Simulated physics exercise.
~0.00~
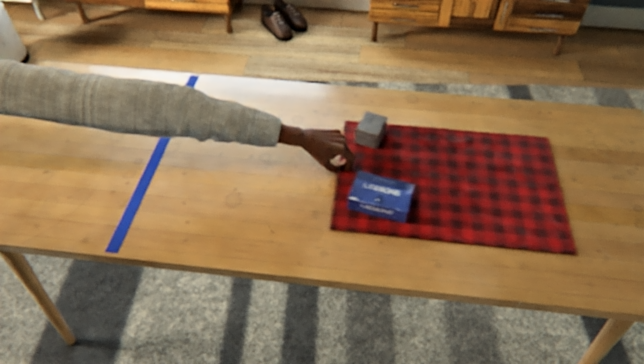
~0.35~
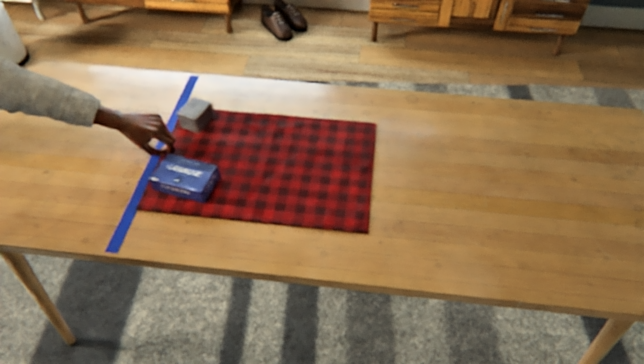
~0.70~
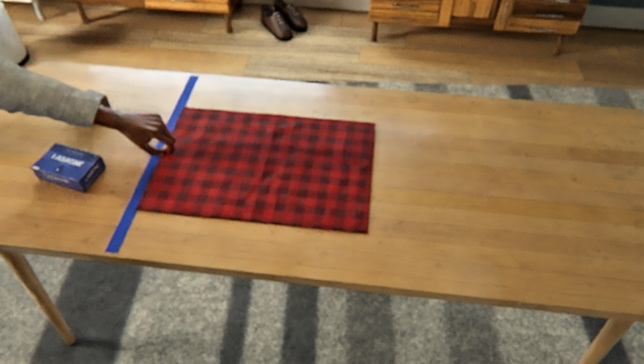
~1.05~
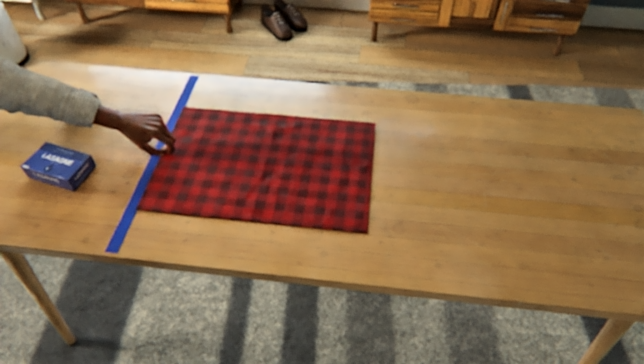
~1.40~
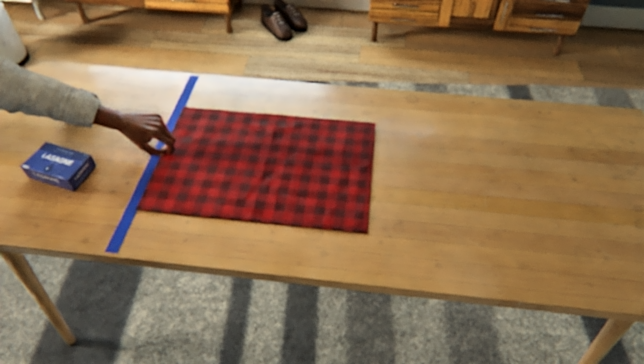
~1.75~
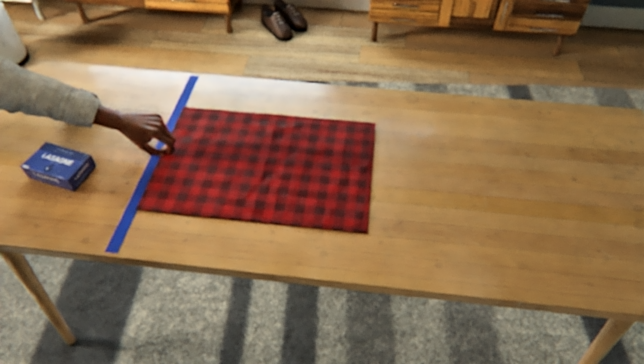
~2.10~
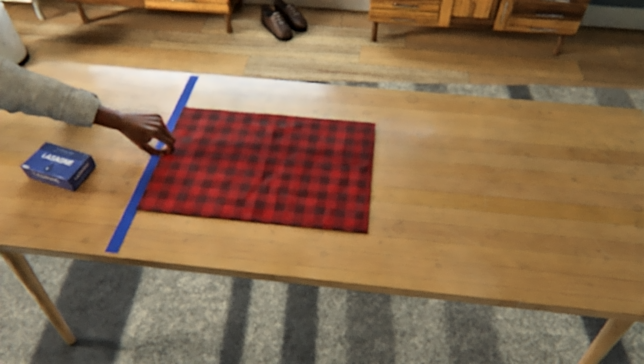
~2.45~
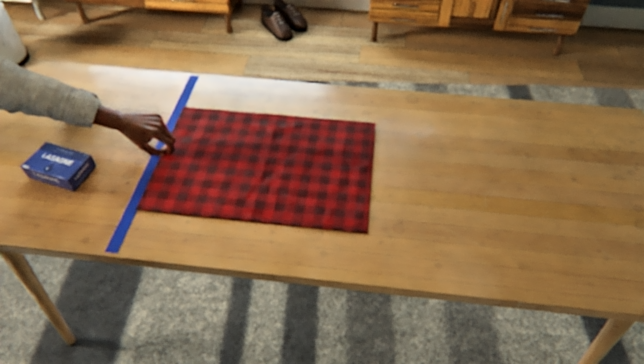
Hand pulling red checked cloth left to blue tape, a blue packet sliding off beyond it and grey block leaving view.
